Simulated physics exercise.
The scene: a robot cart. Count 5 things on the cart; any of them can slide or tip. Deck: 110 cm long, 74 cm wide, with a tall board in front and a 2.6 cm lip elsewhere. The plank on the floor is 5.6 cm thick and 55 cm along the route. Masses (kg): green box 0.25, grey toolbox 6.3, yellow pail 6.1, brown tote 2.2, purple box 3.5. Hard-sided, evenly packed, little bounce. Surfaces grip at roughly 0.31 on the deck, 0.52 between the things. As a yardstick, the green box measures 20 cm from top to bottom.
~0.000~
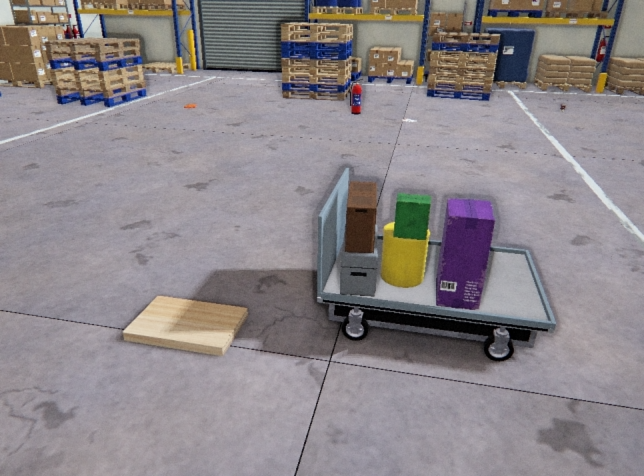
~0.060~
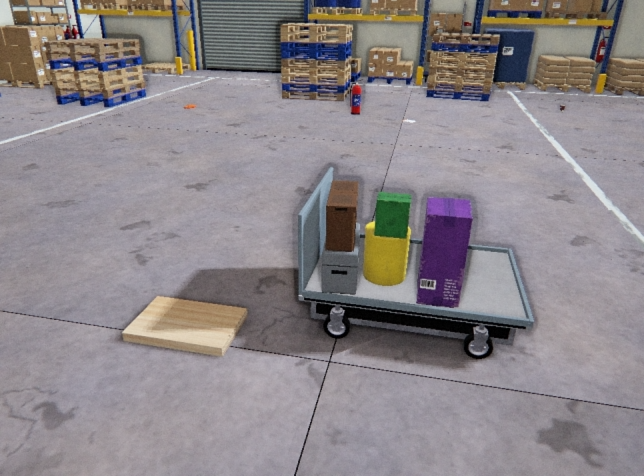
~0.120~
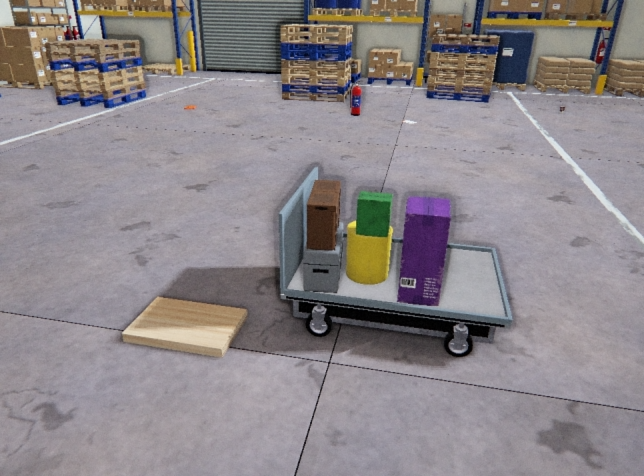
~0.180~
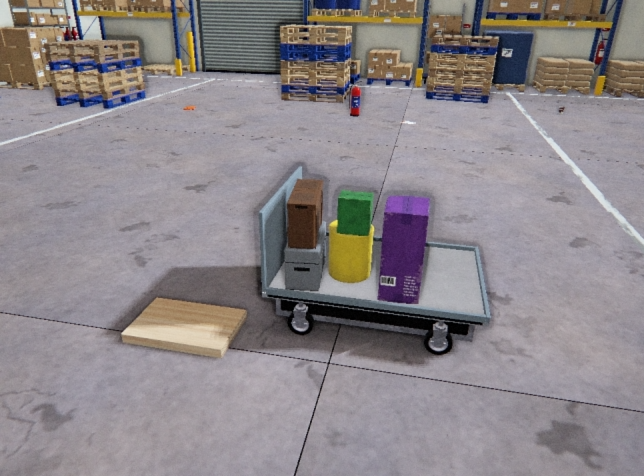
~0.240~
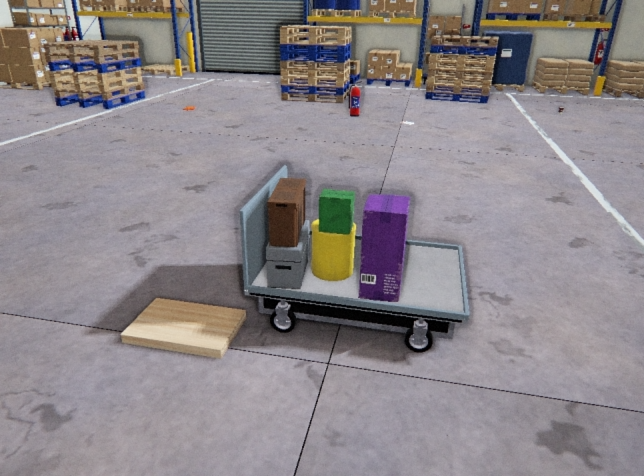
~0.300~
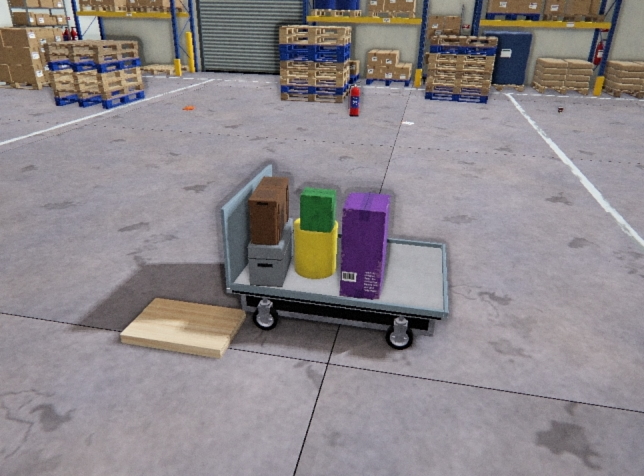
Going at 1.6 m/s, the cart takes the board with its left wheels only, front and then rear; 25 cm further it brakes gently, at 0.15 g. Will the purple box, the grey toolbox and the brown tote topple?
The purple box falls over, the grey toolbox is still upright, the brown tote falls over.
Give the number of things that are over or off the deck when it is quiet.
That comes to 3.
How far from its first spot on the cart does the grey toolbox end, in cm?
About 6 cm.
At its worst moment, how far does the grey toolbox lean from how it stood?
About 24°.
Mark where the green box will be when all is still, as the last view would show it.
At about (16, 204).
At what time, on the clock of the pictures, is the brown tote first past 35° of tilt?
Near 0.7 s.
After 0.80 s, cart has run 128 cm; brown tote 60° off upright near (178, 189); purple box 14° off upright near (225, 225); grey toolbox moved 5 cm near (150, 234).
After 1.30 s, cart has run 208 cm; purple box now off the deck; brown tote on its side near (92, 192); grey toolbox moved 6 cm near (33, 219).
In the end (4.2 s), off the deck and tipped over, purple box; toppled on the cart, green box and brown tote; the other 2 under 10 cm from the start.
